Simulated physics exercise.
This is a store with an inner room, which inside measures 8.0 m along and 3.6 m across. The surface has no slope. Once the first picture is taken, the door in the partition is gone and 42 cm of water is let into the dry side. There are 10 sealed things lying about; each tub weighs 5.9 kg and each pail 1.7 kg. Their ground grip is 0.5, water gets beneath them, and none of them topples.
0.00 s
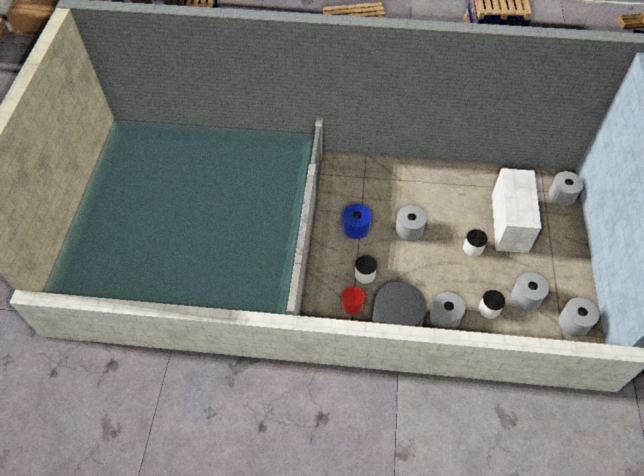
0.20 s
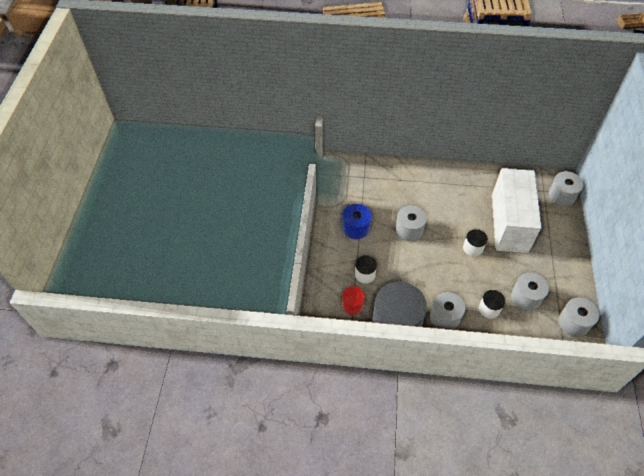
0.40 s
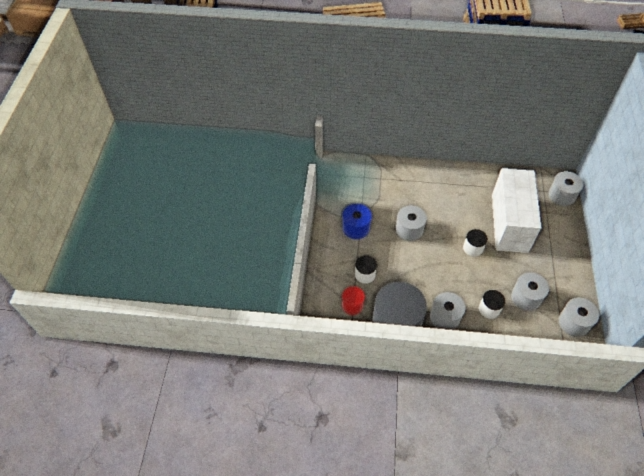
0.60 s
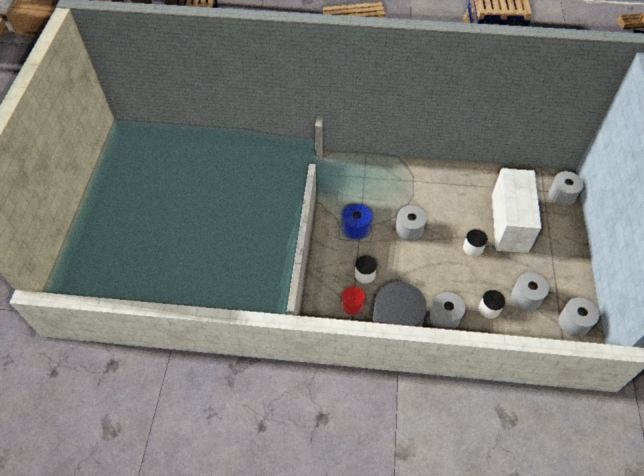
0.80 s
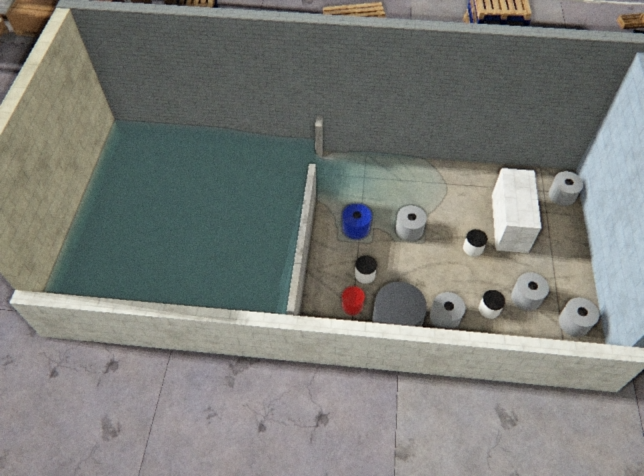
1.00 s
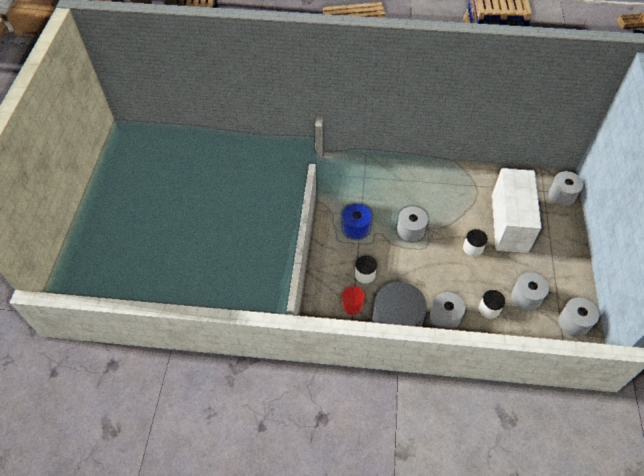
We see a walled space split by a partition, with water on the left and tubs, pails and a white block on the right; a gap opens and water spreads rightward across the floor while the objects stay still.
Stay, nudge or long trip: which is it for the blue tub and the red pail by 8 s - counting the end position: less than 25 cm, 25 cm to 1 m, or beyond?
Blue tub moves a modest distance; red pail remains in place.
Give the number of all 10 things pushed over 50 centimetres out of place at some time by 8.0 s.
It works out to 9.
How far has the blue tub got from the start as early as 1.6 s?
Around 10 cm from the start by that time.
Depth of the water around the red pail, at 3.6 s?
0 cm, roughly.
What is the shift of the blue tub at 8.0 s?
It's about 60 cm away.
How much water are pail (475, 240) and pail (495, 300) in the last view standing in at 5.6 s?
Close to 20 and 21 centimetres.
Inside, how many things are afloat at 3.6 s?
3.
After 1.6 s the blue tub is near (357, 220), 0.1 m from its start, aground; the red pail is near (353, 296), 0.0 m from its start, aground; 0 afloat.
After 3.6 s the blue tub is near (357, 224), 0.2 m from its start, aground; the red pail is near (353, 296), 0.0 m from its start, aground; 3 afloat.
After 5.6 s the blue tub is near (357, 225), 0.2 m from its start, aground; the red pail is near (353, 296), 0.0 m from its start, aground; 7 afloat.
After 8.0 s the blue tub is near (352, 177), 0.7 m from its start, afloat; the red pail is near (351, 299), 0.1 m from its start, aground; 9 afloat.
